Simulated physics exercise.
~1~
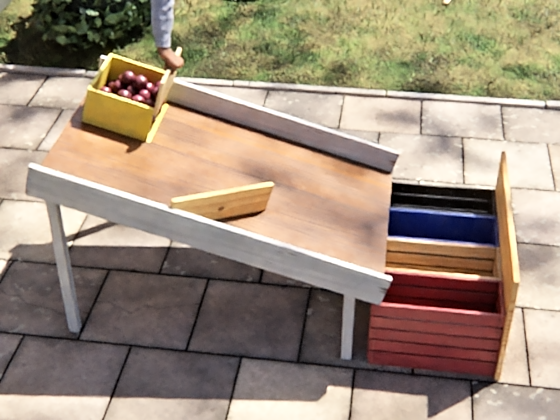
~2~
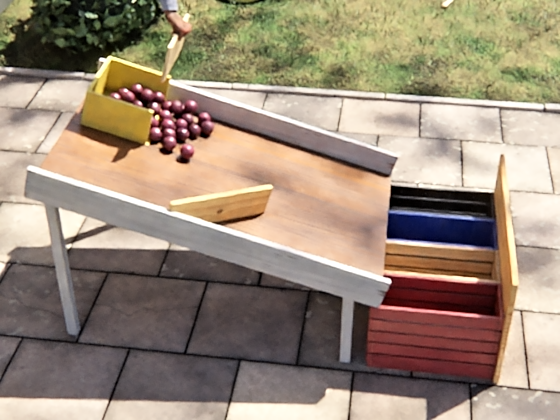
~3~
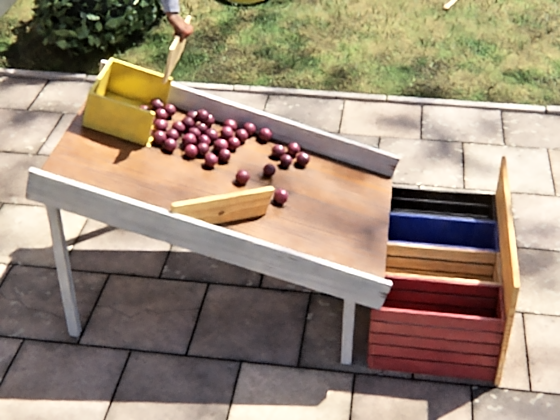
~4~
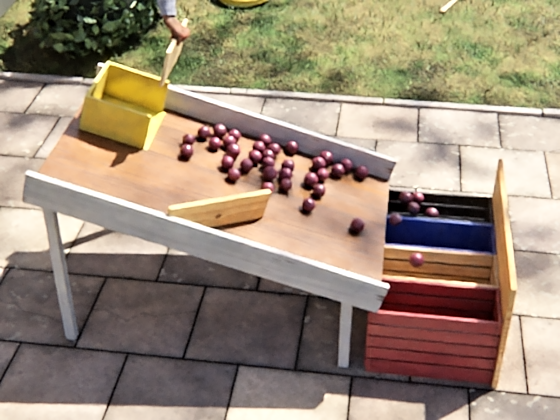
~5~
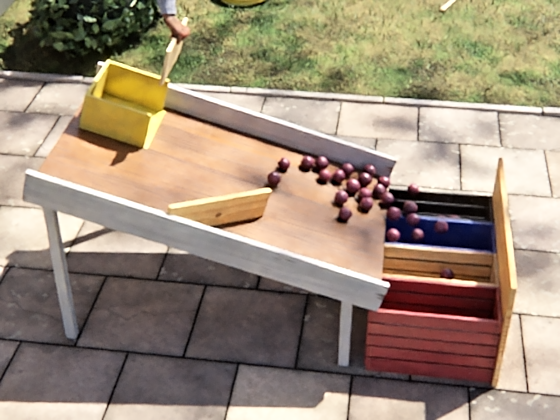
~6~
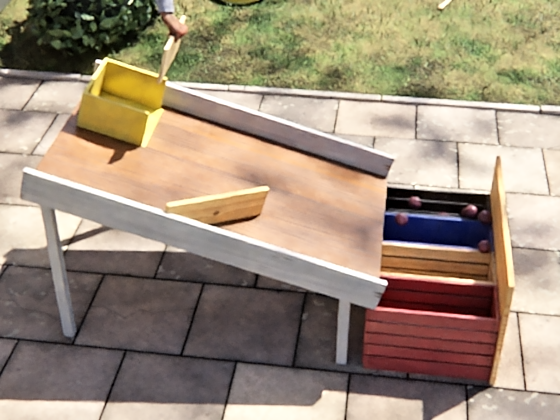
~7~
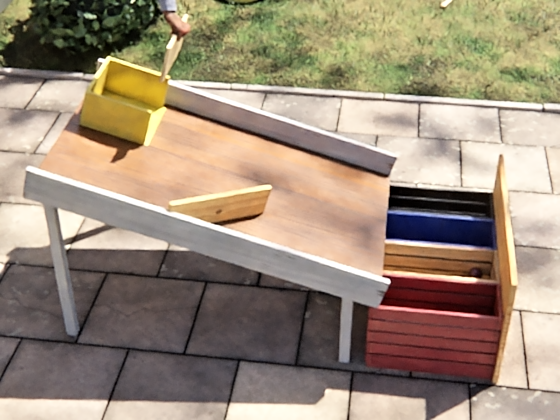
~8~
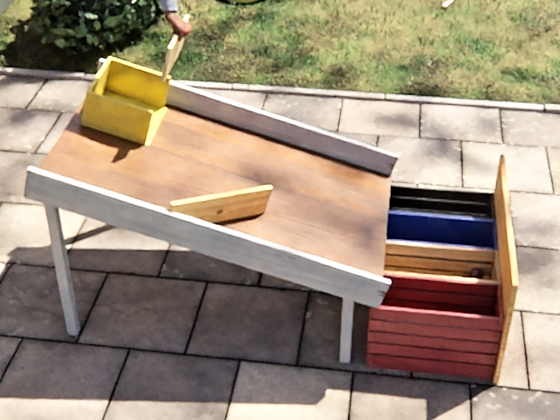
The clip opens on a sloping, walled wooden table on a paved patio, with dark red onions packed in a yellow pen at its upper left end. A hand at the top edge lifts the pen's gate, and the onions start to spill out. They roll down to the right in a loose, spreading cluster, passing mostly above the angled board. At the low end they drop toward the black, blue and wooden containers, while none are seen entering the red tub. The last few bounce about over the black and blue ones, and finally the table and pen stand empty, the gate still raised.
